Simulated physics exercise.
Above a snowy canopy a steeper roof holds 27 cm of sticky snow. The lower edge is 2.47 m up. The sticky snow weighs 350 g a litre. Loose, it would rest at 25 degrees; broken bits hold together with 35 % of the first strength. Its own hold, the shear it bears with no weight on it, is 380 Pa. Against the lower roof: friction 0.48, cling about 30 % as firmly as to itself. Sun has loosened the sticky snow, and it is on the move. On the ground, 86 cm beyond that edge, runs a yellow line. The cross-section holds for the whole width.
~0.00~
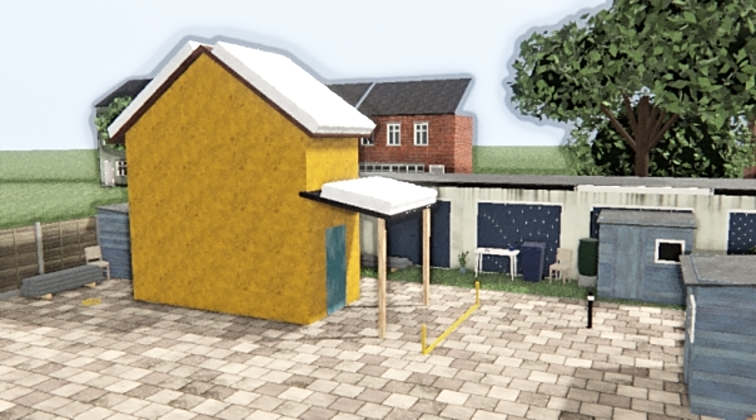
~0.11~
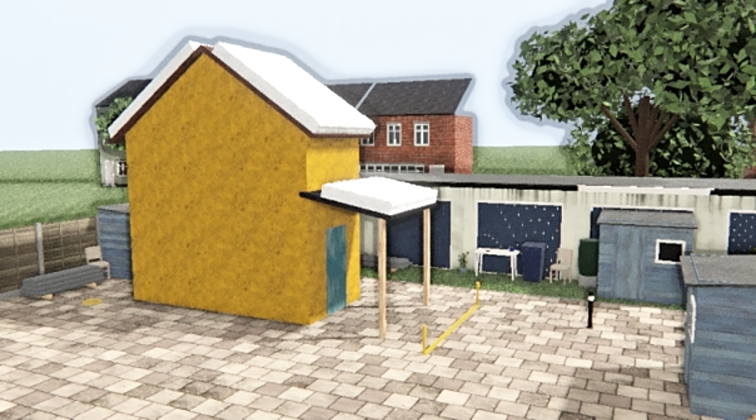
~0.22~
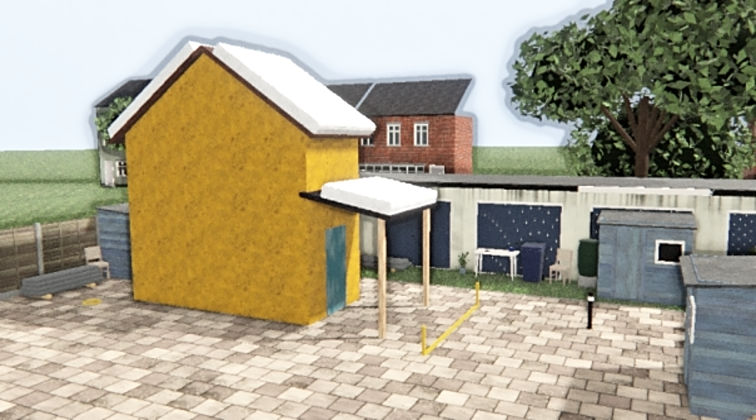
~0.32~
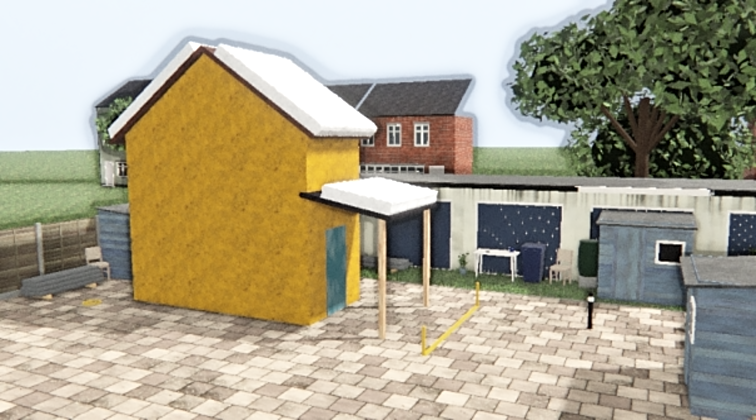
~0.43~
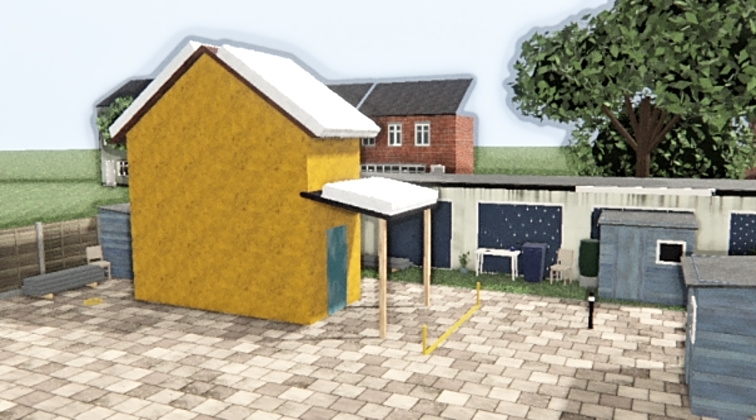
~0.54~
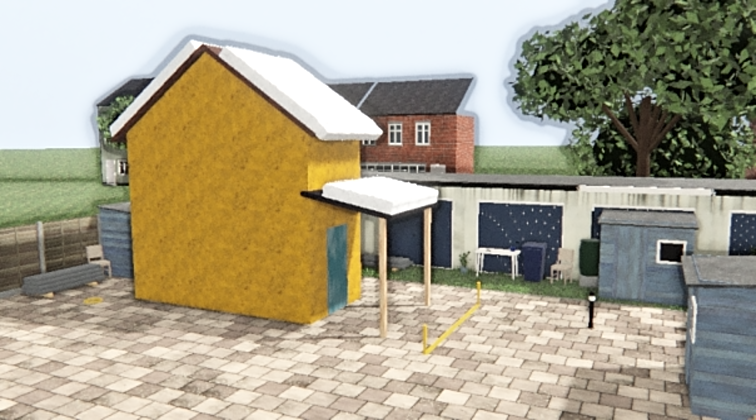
Thick white snow slid very slightly down the steep roof of a yellow building, its front creeping just past the lower edge above a snowy canopy, while the paved yard below stayed still.
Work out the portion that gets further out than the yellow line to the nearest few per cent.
About 39 %.
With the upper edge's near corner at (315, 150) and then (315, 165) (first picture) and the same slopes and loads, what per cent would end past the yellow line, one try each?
In that order: 25 %, 4 %.
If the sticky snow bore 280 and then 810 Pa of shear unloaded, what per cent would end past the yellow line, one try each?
In turn about 45 %, 16 %.
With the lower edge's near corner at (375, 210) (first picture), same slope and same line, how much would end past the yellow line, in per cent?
Then about 45 %.
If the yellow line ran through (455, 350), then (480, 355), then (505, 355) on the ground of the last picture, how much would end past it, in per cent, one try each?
In turn about 30 %, 20 %, 12 %.
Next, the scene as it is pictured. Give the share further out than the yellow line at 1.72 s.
About 0 %.
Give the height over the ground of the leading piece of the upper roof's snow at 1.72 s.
Roughly 2.8 m.
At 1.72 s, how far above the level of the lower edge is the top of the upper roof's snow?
About 2.4 m.
By 1.08 s, none is below the lower edge and 0 % is past the line.
By 1.72 s, none is below the lower edge and 0 % is past the line.
By 2.36 s, 3 % is below the lower edge and 0 % is past the line.
By 3.00 s, 48 % is below the lower edge and 30 % is past the line.
By 4.30 s, at the end, 55 % is below the lower edge and 39 % is past the line.
